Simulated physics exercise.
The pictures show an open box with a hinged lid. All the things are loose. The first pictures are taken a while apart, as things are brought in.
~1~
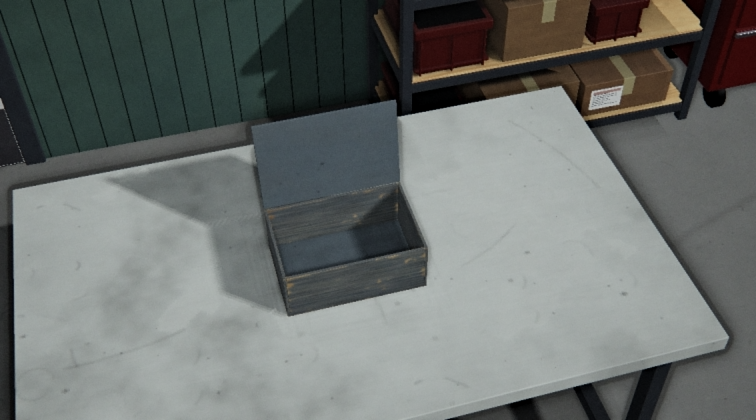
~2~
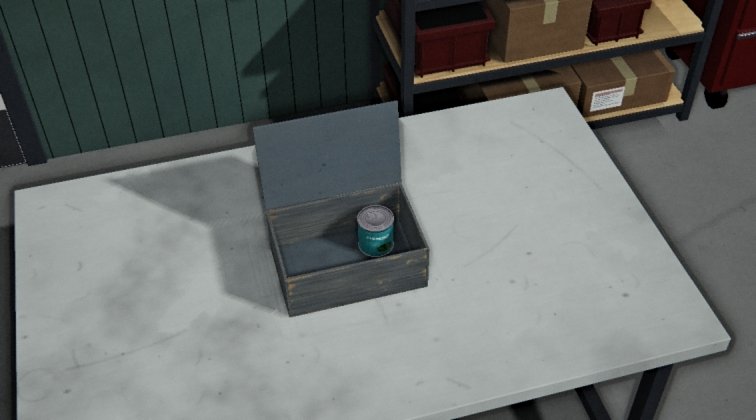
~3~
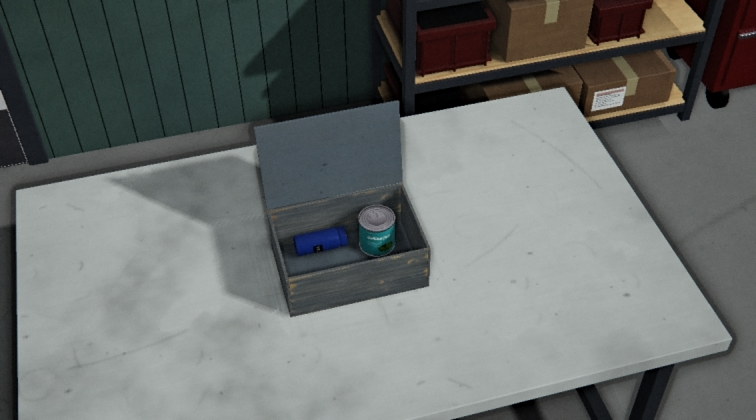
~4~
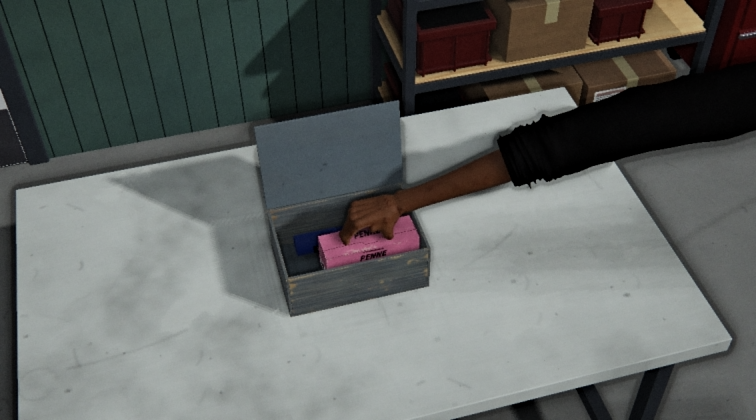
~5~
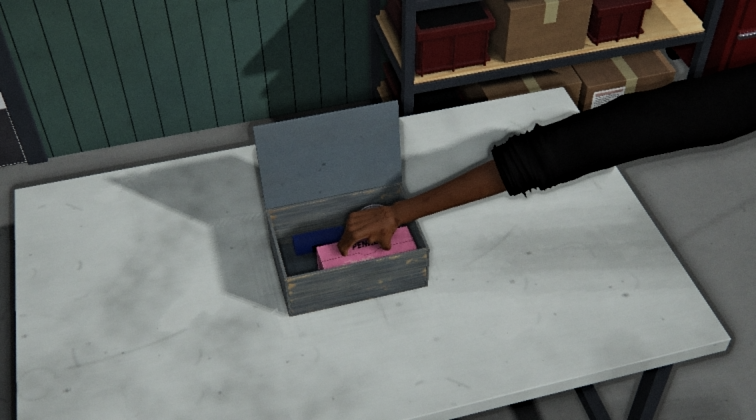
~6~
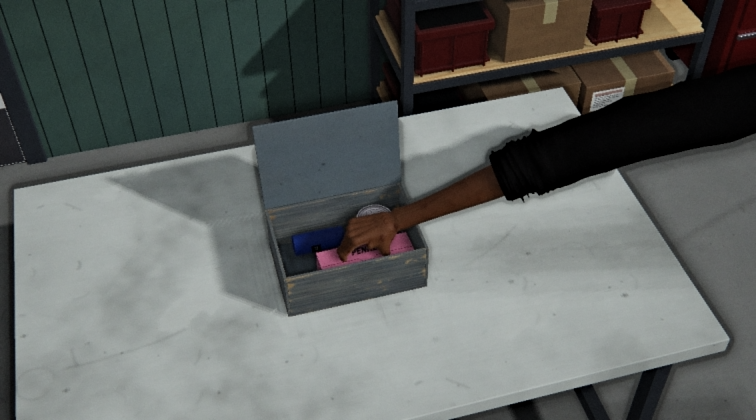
A dark-sleeved arm reaches in from the right over an open grey wooden box with a raised lid, seen from above on a pale tabletop in a workshop with green panelling and shelves behind. Inside, a teal can appears at the right, then a blue shaker lies beside it. The hand lowers a pink carton in front of them and keeps hold, the view staying still.
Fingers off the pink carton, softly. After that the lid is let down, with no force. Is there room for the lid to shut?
As it turns out, it sits on the rim.
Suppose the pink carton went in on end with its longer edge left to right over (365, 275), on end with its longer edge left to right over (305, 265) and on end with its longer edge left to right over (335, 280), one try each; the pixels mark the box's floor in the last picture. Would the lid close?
First try: It is held up; second try: It will not close; third try: It stays ajar.
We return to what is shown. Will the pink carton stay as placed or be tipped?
It keeps its pose.
Then, 1.30 s on from there, lid 78° above the rim.
Then, 1.70 s on from there, lid 51° above the rim.
Then, 2.10 s on from there, lid 16° above the rim.
In the end, lid shut; all 3 unmoved. At the end, from the last picture's camera, pink carton near (366, 266).
